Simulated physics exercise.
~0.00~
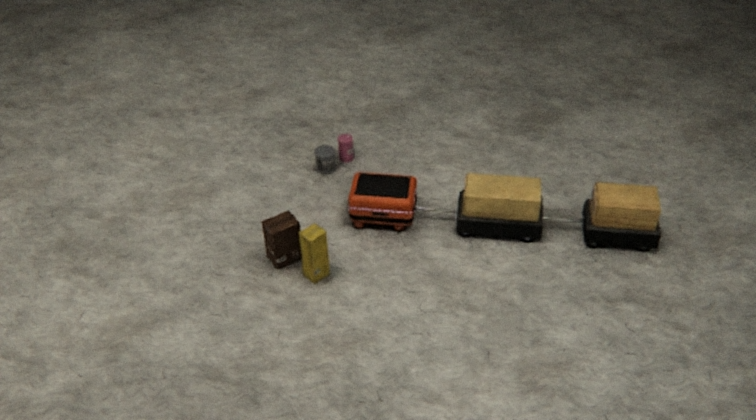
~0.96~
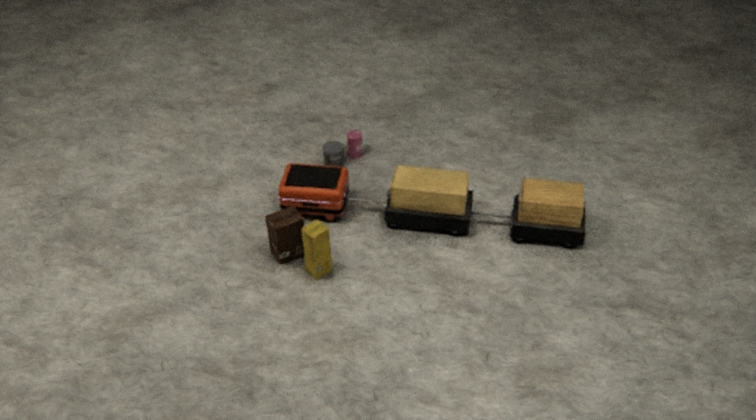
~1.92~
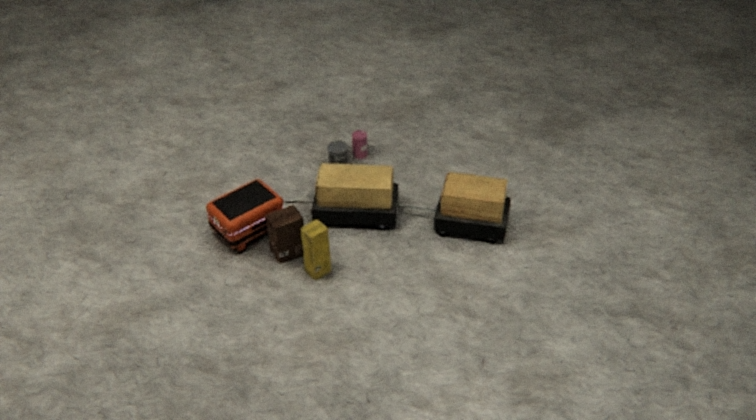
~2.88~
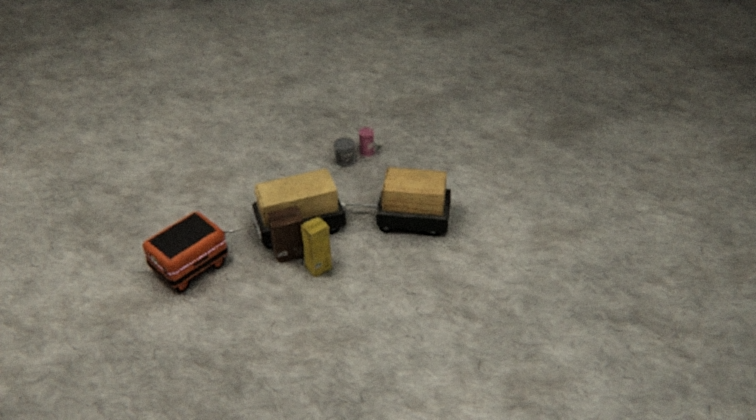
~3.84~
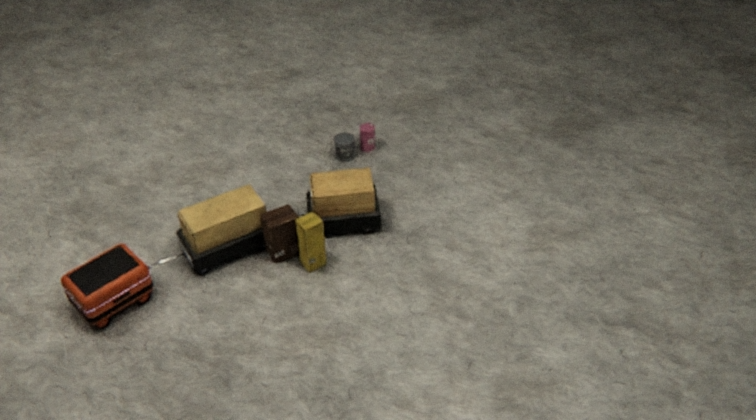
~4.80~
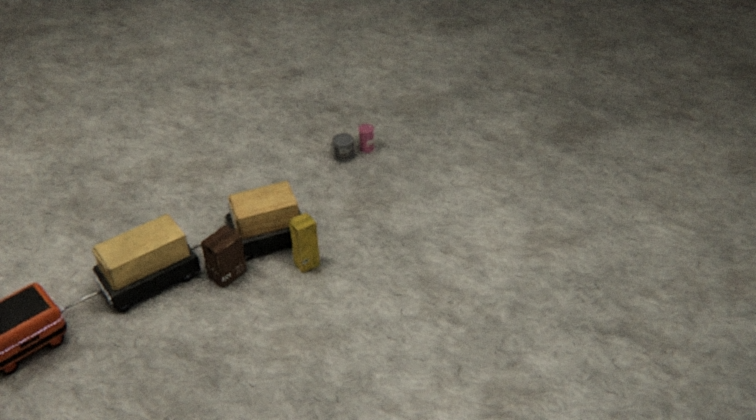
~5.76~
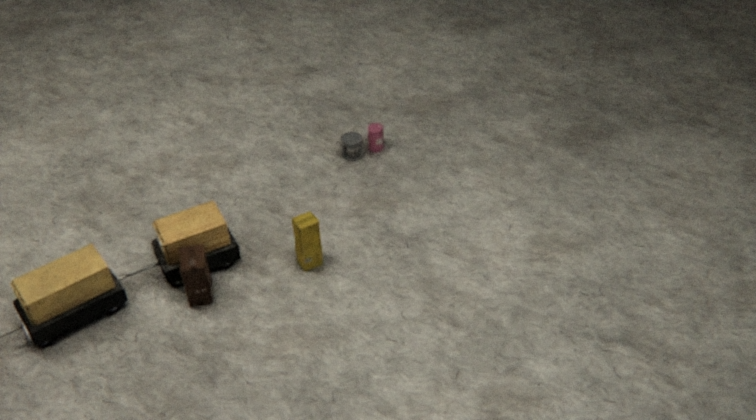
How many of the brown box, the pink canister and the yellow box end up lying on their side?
None of them do. The brown box gets pushed along the floor, but it is still upright at the end, as are the pink canister and the yellow box.
An orange tug pulling two carts loaded with tan blocks rolled left and curved toward the lower left, leaving view. The rear cart shoved the brown box along, still upright, while the yellow box, grey pail and pink canister stayed put.
